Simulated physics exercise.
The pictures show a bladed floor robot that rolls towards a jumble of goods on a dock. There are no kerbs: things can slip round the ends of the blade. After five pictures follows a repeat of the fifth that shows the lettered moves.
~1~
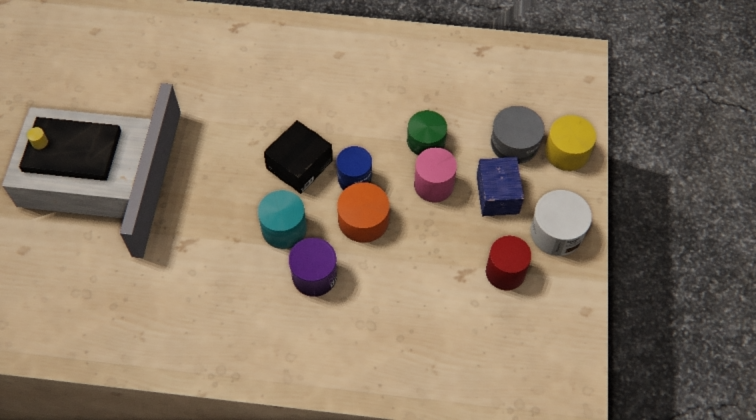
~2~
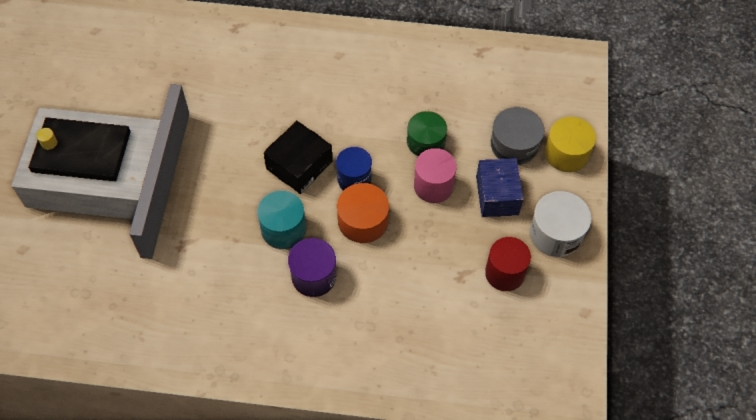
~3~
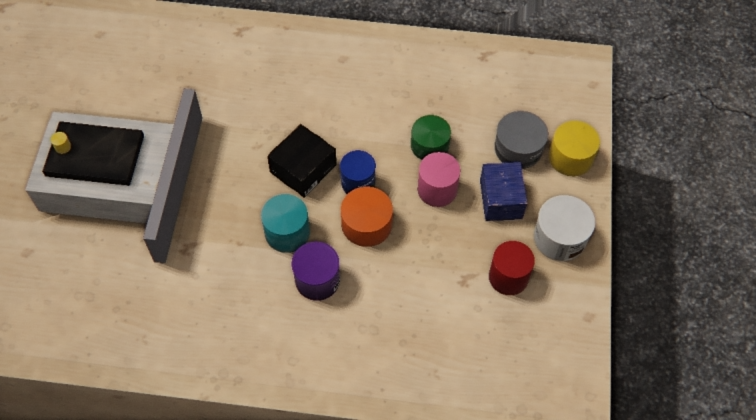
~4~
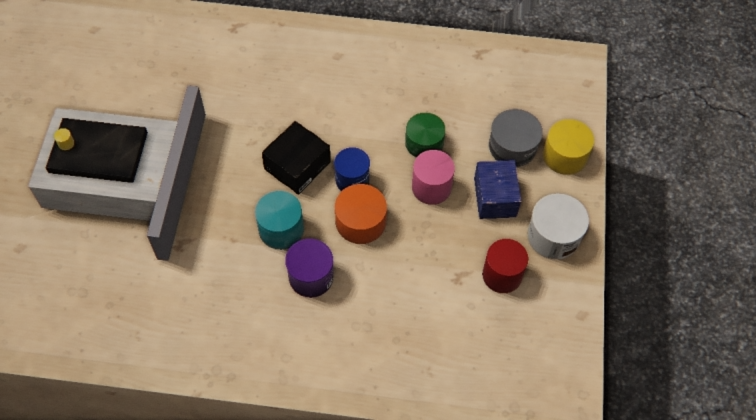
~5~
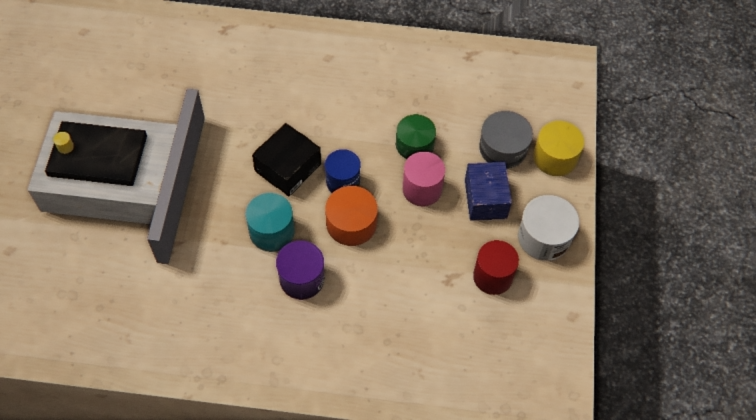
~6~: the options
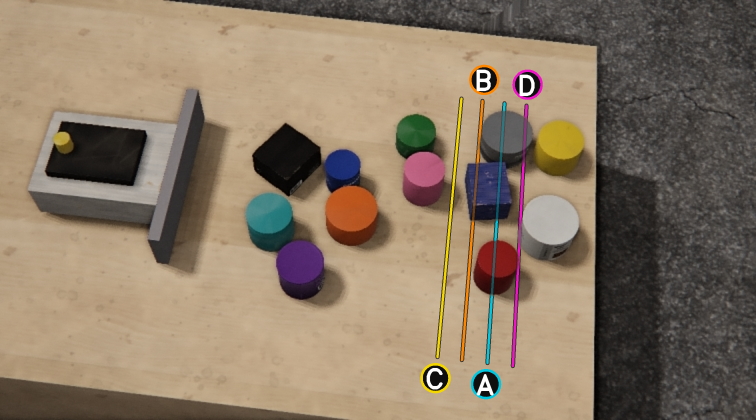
The bladed robot on the left edged slowly to the right across the wooden surface, then barely moved, still short of the colored canisters and the black and blue boxes, which stayed grouped together.
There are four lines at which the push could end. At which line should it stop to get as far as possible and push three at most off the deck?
D is the last line within the limit.
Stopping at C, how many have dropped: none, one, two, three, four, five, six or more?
By then, none.
On the marked copy, A at (497, 224); B at (473, 221); C at (450, 218); D at (520, 226).
Following D. Soon after the start, robot (227, 167); purple pail (316, 273); turquoise canister (323, 231).
Later, robot (352, 181); yellow canister (564, 148); white pail (552, 232).
In the end, robot (450, 192); blue crate over the edge; yellow canister over the edge; two fallen.
As for the rest, A is within the limit but short; B is within the limit but short; C is within the limit but short.
